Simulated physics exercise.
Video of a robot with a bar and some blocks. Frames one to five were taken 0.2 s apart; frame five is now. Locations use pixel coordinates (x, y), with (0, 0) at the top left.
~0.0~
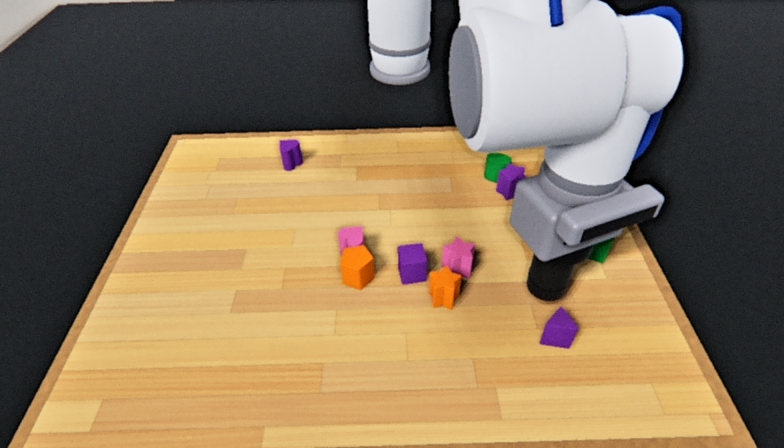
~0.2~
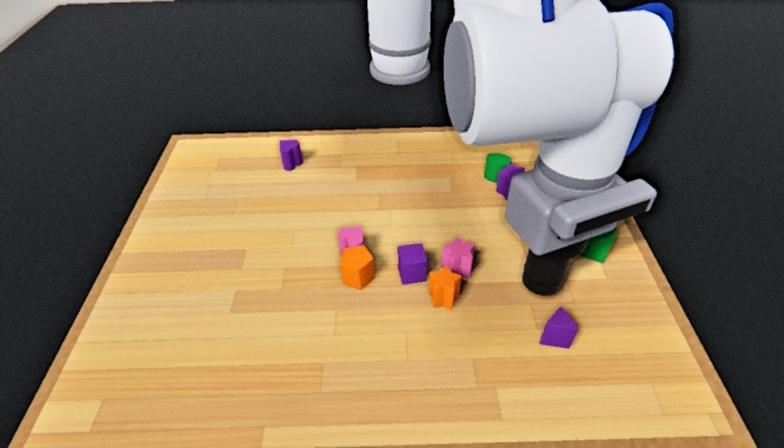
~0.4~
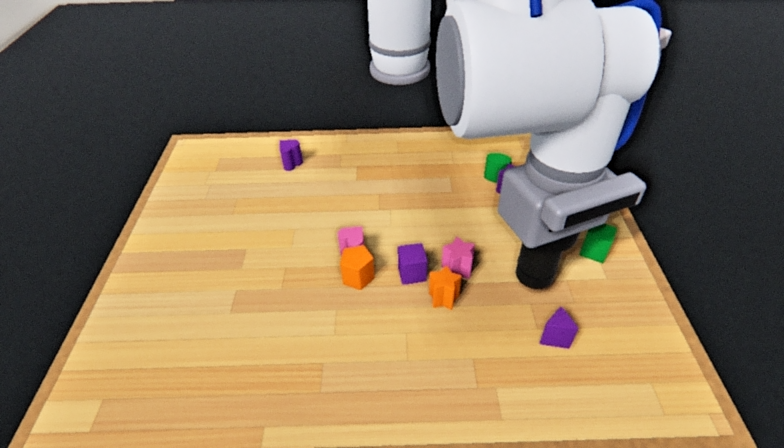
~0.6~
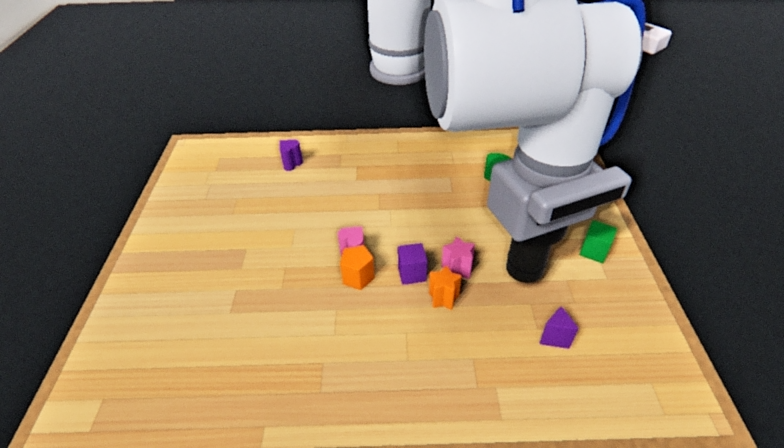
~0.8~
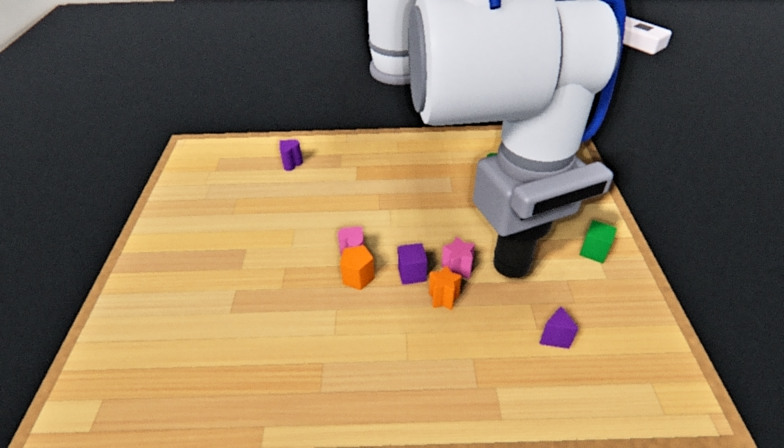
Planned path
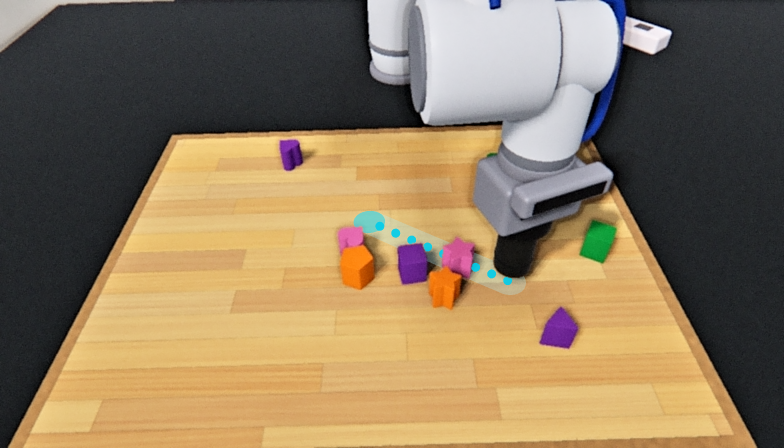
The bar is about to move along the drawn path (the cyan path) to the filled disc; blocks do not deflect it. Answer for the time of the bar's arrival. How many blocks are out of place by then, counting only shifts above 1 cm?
I think two will be displaced.
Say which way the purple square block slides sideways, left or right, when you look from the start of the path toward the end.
Answer: Leftward.
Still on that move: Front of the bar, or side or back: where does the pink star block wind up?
Slid off.
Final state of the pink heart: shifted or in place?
The pink heart keeps its place.
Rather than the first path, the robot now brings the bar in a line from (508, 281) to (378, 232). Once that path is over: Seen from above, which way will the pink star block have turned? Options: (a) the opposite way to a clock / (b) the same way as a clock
It's a.
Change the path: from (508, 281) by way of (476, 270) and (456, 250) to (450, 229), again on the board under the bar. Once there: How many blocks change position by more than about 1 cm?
In total, one block gets moved by over 1 cm.
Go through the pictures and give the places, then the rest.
In the first frame, tip of the bar (545, 287), middles of tops, pink heart (352, 235), purple square block (412, 253), pink star block (460, 248).
In the second frame, bar (541, 282), nothing pushed.
In the third frame, bar (534, 276), nothing pushed.
In the fourth frame, bar (524, 270), nothing pushed.
In the fifth frame, bar (511, 265), pink heart (352, 235), purple square block (412, 253), pink star block (460, 248).
The line goes from (508, 281) to (369, 222).
The first path, step by step. One third of the way, bar (458, 244); purple square block (407, 253), turned 25° anticlockwise; pink star block (429, 240), turned 15° anticlockwise.
Two thirds of the way, bar (411, 224); purple square block (392, 255), turned 60° anticlockwise; pink star block (392, 234), turned 60° anticlockwise.
At the end, bar (368, 206); pink heart unmoved; purple square block (392, 255), turned 60° anticlockwise; pink star block (388, 233), turned 80° anticlockwise.
